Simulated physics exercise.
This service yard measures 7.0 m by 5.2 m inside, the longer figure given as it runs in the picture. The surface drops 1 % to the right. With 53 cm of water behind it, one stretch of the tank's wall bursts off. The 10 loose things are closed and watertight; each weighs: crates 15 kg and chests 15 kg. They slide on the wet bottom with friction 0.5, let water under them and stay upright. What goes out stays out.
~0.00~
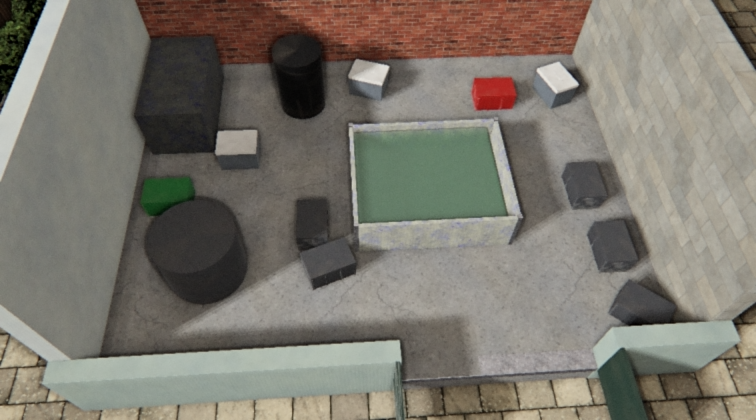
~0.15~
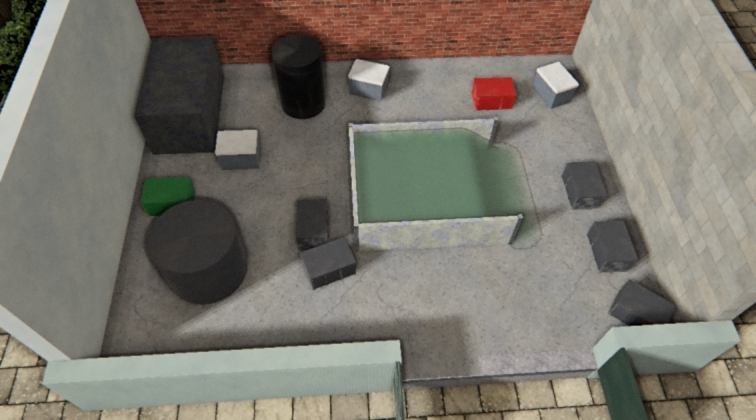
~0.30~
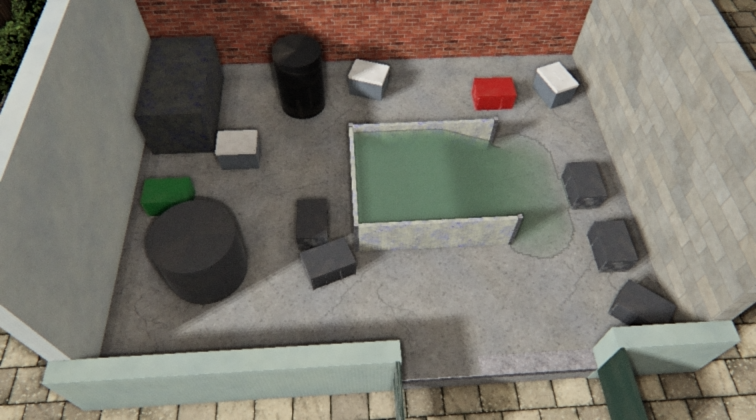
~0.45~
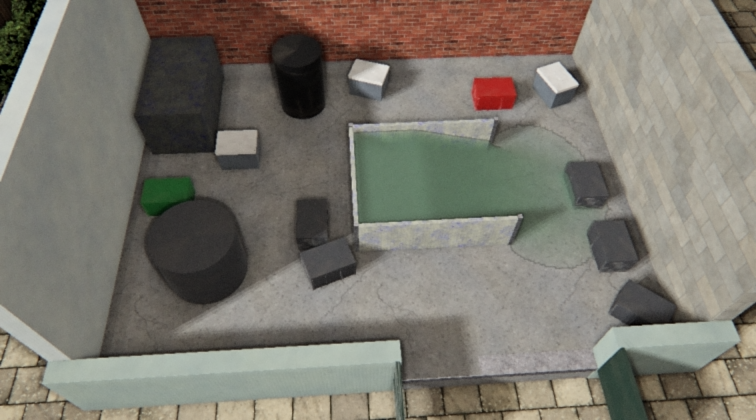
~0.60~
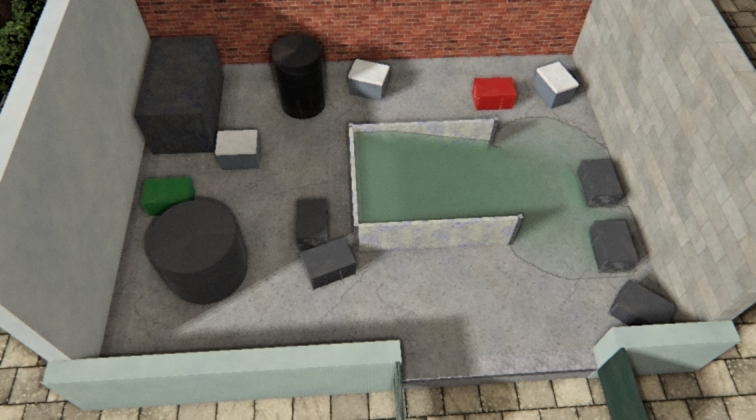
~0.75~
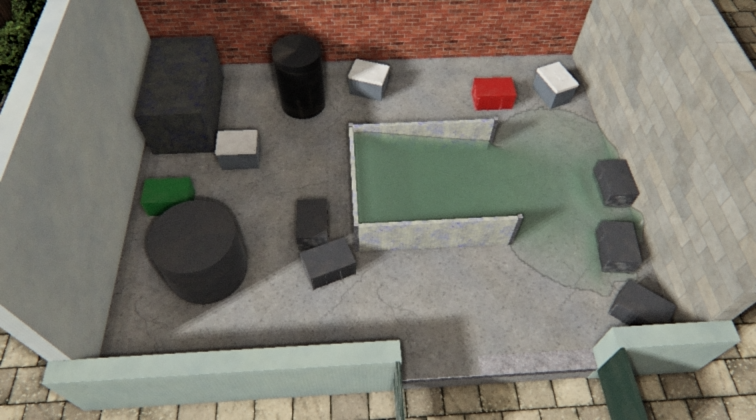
In a walled yard scattered with dark blocks and a few coloured boxes, the right side of a low tank gave way, and greenish water spread rightward, nudging two dark blocks slightly toward the wall.
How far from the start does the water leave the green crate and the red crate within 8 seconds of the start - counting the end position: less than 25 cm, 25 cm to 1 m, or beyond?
Green crate barely shifts, red crate moves a short way.
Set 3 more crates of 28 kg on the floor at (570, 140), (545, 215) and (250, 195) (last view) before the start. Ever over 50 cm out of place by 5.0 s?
In that order: Over, past it, less.
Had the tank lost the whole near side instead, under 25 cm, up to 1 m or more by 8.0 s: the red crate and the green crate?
Then the red crate barely shifts, the green crate stays put.
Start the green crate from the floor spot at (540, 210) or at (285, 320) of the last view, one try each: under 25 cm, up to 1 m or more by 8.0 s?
In that order: It travels far; it barely shifts.
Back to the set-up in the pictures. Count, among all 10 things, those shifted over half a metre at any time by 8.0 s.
I count 5.
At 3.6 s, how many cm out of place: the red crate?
About 5 cm.
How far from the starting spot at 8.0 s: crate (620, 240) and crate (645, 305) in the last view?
In turn: 300 cm, 400 cm.
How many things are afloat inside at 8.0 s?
I count 1.
After 1.6 s the green crate is near (165, 190), 0.0 m from its start, aground; the red crate is near (495, 87), 0.0 m from its start, aground; 0 of 10 are out; 2 afloat.
After 3.6 s the green crate is near (165, 190), 0.0 m from its start, aground; the red crate is near (494, 88), 0.0 m from its start, aground; 0 of 10 are out; 1 afloat.
After 5.6 s the green crate is near (165, 190), 0.0 m from its start, aground; the red crate is near (486, 103), 0.4 m from its start, aground; 0 of 10 are out; 2 afloat.
After 8.0 s the green crate is near (165, 190), 0.0 m from its start, aground; the red crate is near (486, 102), 0.4 m from its start, aground; 0 of 10 are out; 1 afloat.
